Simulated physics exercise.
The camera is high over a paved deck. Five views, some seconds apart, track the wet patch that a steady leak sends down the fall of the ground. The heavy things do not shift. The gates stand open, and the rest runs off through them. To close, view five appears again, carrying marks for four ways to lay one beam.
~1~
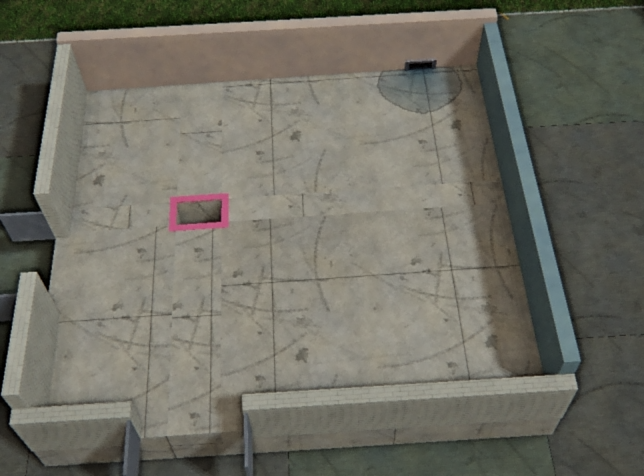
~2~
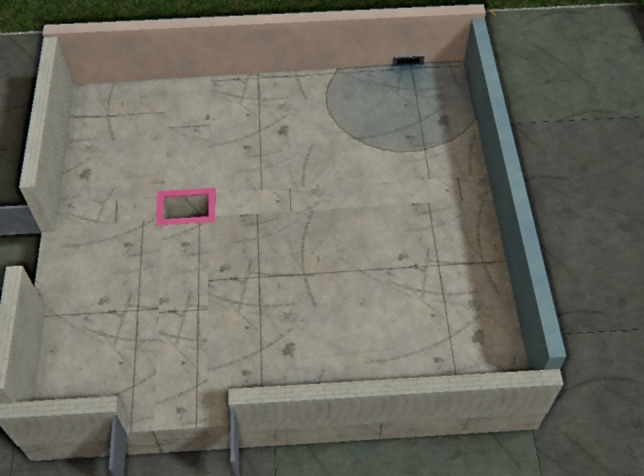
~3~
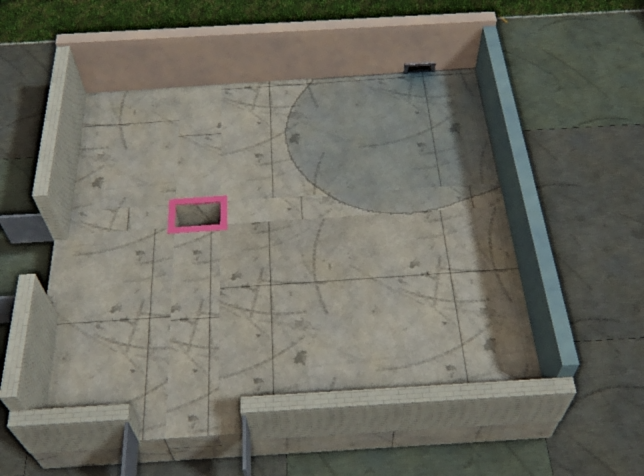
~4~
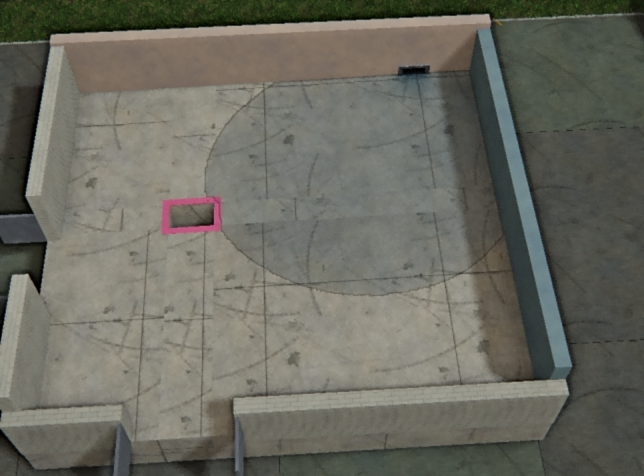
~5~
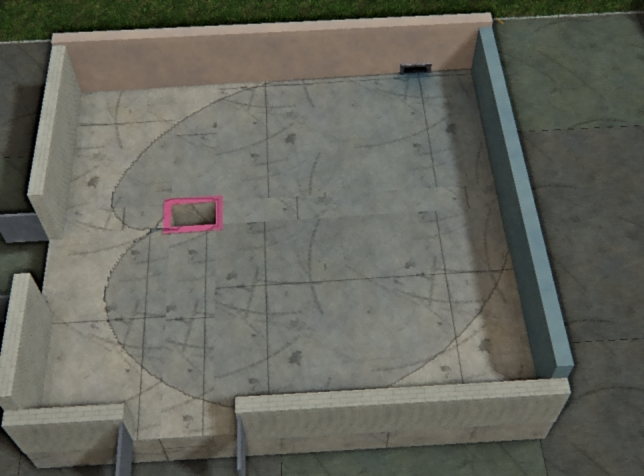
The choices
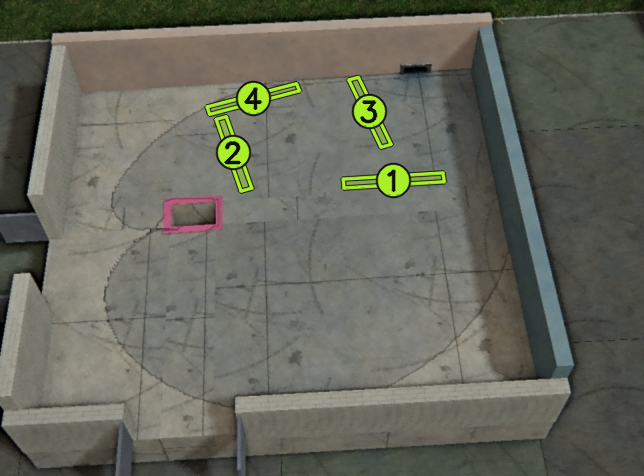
Water spreads from a dark opening at the foot of the pinkish back wall, near the right corner of a pale, cracked deck seen from high above. Cream walls with gaps at the left and front and a blue wall on the right enclose a pink-rimmed rectangular gully. The bluish sheet widens left and forward, then wraps around the gully, while the view shifts slightly.
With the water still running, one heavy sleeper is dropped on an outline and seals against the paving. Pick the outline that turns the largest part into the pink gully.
Choose 1.
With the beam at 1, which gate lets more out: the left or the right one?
The left one.
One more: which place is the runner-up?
That would be 4.
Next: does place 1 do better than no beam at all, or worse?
Better.
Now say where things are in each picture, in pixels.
Outfall at (420, 65); pink gully at (199, 212); open gate at (195, 420); open gate at (65, 274); water covers 3 % of the ground and shows as far out as (405, 105); pink gully still dry.
Water covers 10 % of the ground and shows as far out as (369, 141); pink gully still dry.
Water covers 20 % of the ground and shows as far out as (377, 208); pink gully still dry.
Water covers 40 % of the ground and shows as far out as (259, 260); pink gully still dry.
Water covers 68 % of the ground and shows as far out as (175, 382); pink gully taking water.
On the marked copy, 1 from (343, 183) to (443, 177); 2 from (221, 118) to (246, 189); 3 from (353, 78) to (386, 145); 4 from (208, 110) to (297, 87).
With 1, about 24 % of the stream runs into the pink gully, about 75 % out by the gates.
With 2, about 7 % of the stream runs into the pink gully, about 93 % out by the gates.
With 3, next to none of the stream runs into the pink gully, about 98 % out by the gates.
With 4, about 16 % of the stream runs into the pink gully, about 84 % out by the gates.
